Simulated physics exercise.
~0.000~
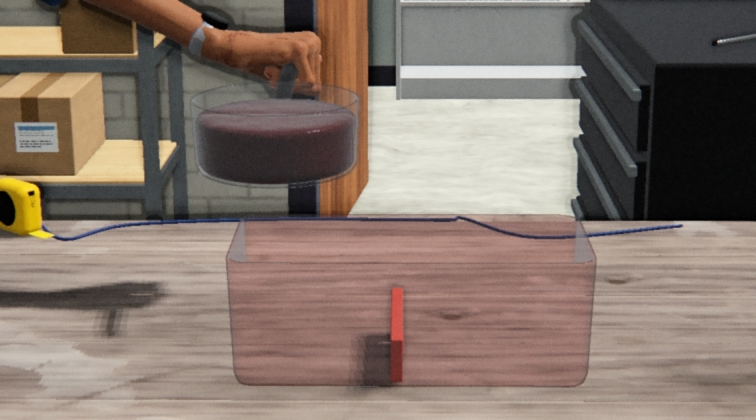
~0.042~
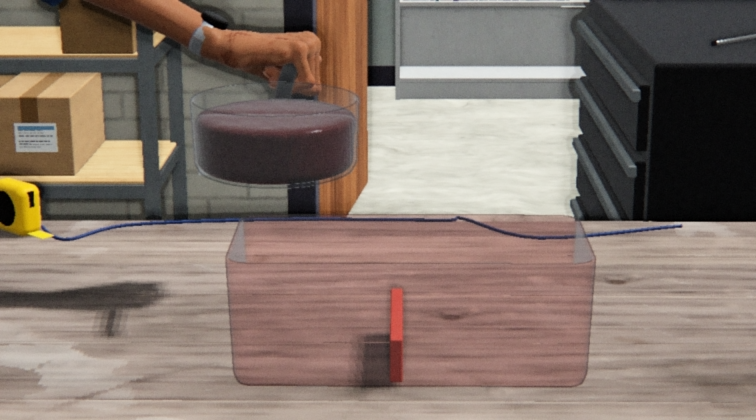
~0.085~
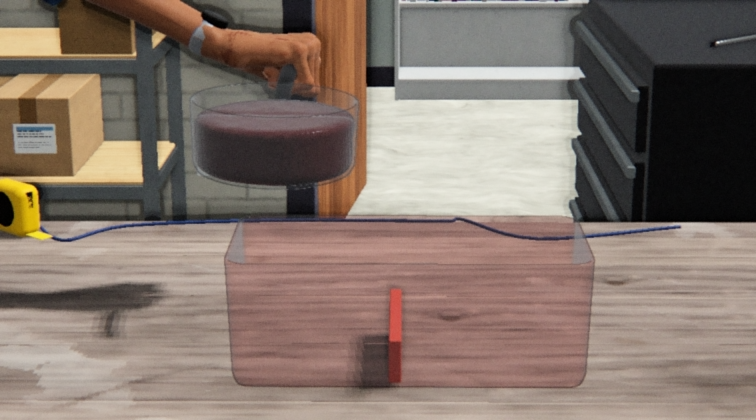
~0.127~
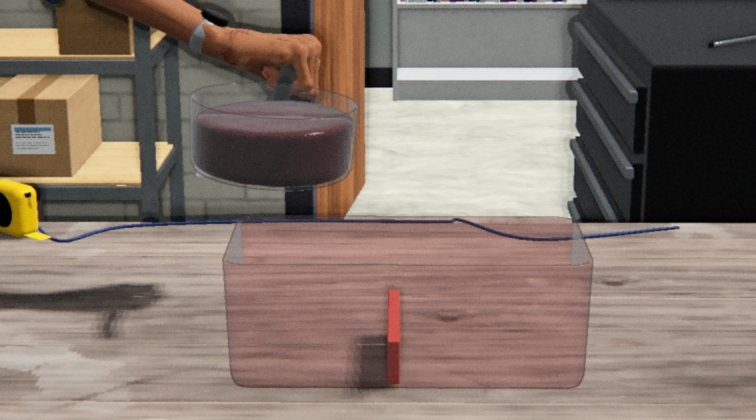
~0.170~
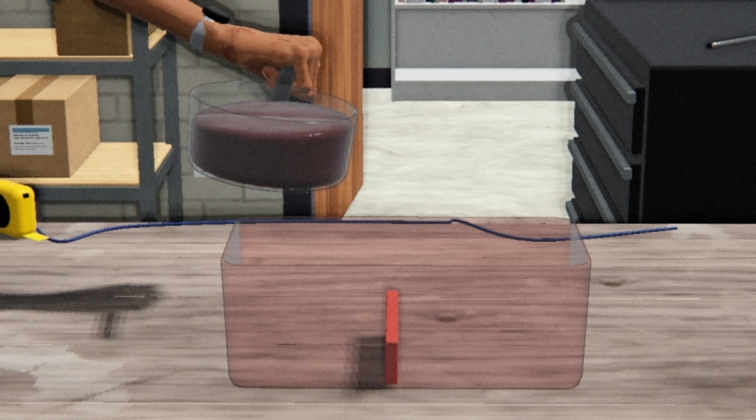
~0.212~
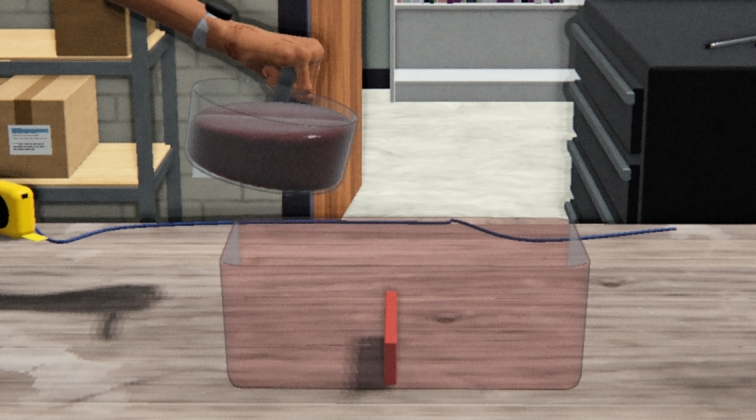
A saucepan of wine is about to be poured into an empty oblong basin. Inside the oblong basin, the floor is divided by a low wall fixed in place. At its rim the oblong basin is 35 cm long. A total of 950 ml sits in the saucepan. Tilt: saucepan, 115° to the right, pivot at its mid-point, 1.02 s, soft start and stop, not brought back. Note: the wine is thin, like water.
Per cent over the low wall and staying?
62 per cent.
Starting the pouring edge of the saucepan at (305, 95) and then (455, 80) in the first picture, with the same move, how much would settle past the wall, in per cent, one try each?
20 and 90 %.
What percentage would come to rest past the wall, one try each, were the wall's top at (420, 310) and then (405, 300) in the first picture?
Try 1: 40 %; try 2: 55 %.
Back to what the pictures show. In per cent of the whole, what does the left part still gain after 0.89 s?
Near 7 in a hundred.
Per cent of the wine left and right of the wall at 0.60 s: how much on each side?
Left roughly 2, right roughly 22.
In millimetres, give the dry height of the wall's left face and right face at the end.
About 28 mm left, about 22 mm right.
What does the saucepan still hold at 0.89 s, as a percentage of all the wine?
About 4 per cent.
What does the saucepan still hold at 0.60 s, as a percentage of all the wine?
Roughly 42 %.
After 0.60 s the tilt is 74° and 42 per cent is still to pour, 2 is left of the wall and 22 right of it.
After 0.89 s the tilt is 111° and 4 per cent is still to pour, 31 is left of the wall and 61 right of it.
After 1.19 s the tilt is 115° and 0 per cent is still to pour, 38 is left of the wall and 62 right of it.
After 1.52 s the tilt is 115° and 0 per cent is still to pour, 38 is left of the wall and 62 right of it.
In the end 38 per cent lies left of the wall, 62 right of it and 0 outside.
